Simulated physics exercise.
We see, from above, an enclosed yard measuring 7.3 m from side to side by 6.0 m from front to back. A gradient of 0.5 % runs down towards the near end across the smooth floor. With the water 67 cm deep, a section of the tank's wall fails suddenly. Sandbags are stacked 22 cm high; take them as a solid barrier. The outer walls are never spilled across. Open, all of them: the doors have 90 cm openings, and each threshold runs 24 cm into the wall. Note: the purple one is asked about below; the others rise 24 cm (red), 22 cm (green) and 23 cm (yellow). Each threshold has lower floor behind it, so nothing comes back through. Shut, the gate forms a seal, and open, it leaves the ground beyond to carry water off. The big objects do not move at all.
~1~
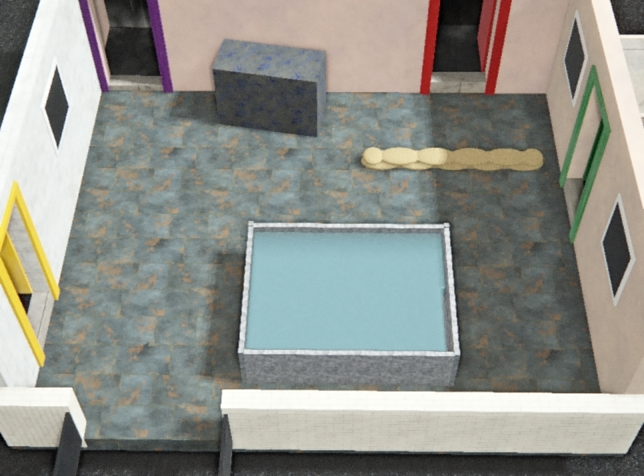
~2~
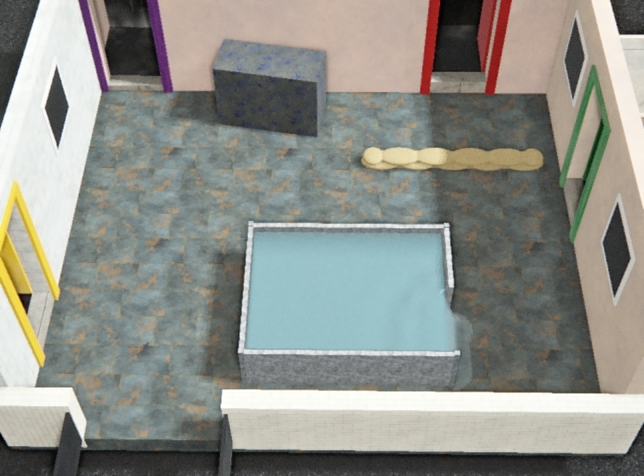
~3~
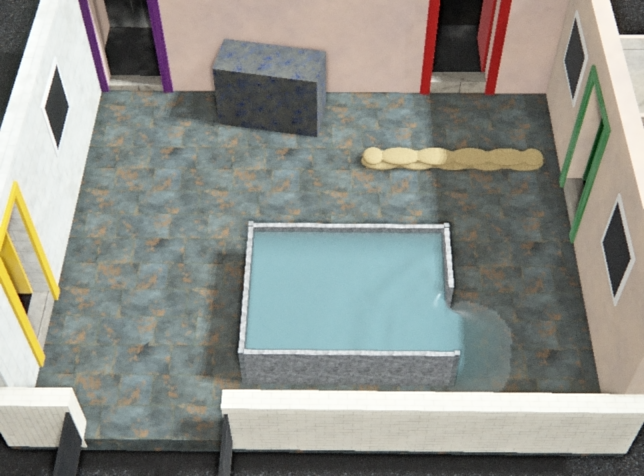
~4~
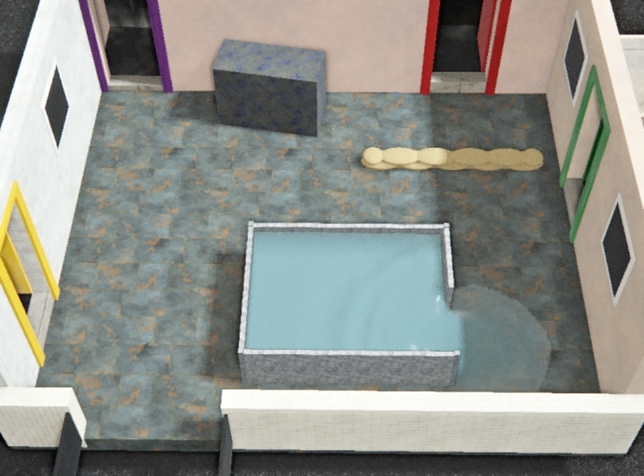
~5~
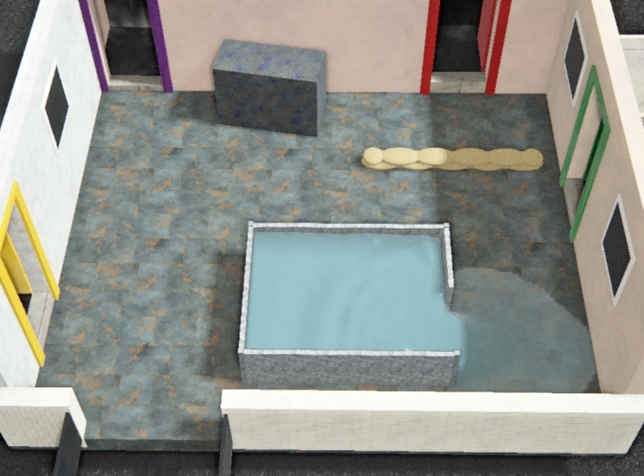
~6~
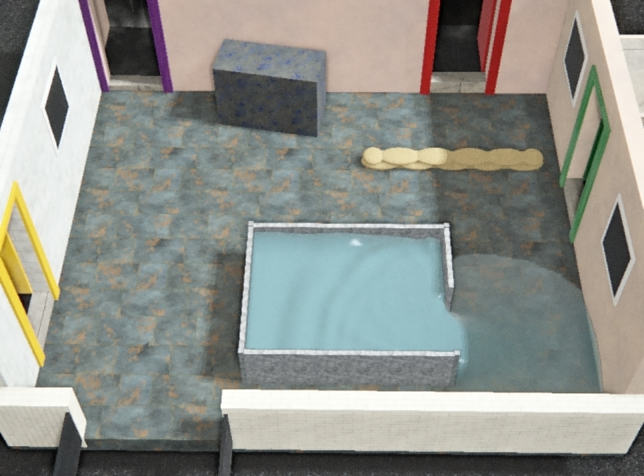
A walled tank of water sat still in an enclosed yard, then its right side gave way near the front corner, and water poured out, fanning across the floor to the right-hand wall.
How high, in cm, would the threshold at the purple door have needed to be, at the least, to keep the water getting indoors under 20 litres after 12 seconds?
About 7 cm.
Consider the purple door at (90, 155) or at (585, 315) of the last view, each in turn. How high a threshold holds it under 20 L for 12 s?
You'd want roughly 6.5 cm there first, then roughly 31 cm.
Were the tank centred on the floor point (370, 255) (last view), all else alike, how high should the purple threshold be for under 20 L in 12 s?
A height near 9.5 cm.
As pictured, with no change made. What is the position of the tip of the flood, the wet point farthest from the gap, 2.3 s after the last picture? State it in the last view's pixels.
Lab note: Front tip approx. at (541, 95).
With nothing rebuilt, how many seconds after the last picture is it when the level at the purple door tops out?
At roughly 10.0 s.
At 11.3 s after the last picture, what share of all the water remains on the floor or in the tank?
Some 94 %.
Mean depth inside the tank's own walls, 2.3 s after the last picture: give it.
It averages roughly 36 centimetres.
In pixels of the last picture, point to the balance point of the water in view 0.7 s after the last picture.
(394, 326), roughly.
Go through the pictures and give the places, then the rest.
The tank at (349, 289) is whole and still, 67 cm deep; the purple door at (127, 43) is dry, in the first frame.
The gap is at (447, 341), the front 0.2 m out at (467, 375); the back of the tank holds 67 cm, in the second frame.
The gap is at (447, 342), the front 0.8 m out at (505, 348); the back of the tank holds 67 cm, in the third frame.
The front is at (543, 360), 1.3 m from the gap at (447, 342); 1.8 m2 of floor is wet, 67 cm left at the back, in the fourth frame.
The gap is at (447, 342), the front 1.9 m out at (593, 360); the back of the tank holds 67 cm, in the fifth frame.
Water pours out at (447, 342) and has run 2.0 m, to a hidden place; about 5 cm deep outside, 67 cm at the back; 6.4 m in a straight line remain to the purple door at (127, 43), in the sixth frame.
Then, 0.7 s after the last picture water covers 10 % of the floor, deepest (52 cm) near (601, 427); it has not reached the purple door.
Then, 2.3 s after the last picture water covers 25 % of the floor, deepest (37 cm) near (572, 426); it has not reached the purple door.
Then, 11.3 s after the last picture water covers 95 % of the floor, deepest (14 cm) near (285, 410); 10 cm at the purple door, 2 litres in over its 11 cm threshold.
At the purple door as built, the water peaked near 12 cm, 9.9 s after the last picture.
With a threshold of 6 cm, 31 litres would have come in within the 12 s; with 8.5 cm, 11 litres. So under 20 litres takes about 7 cm.
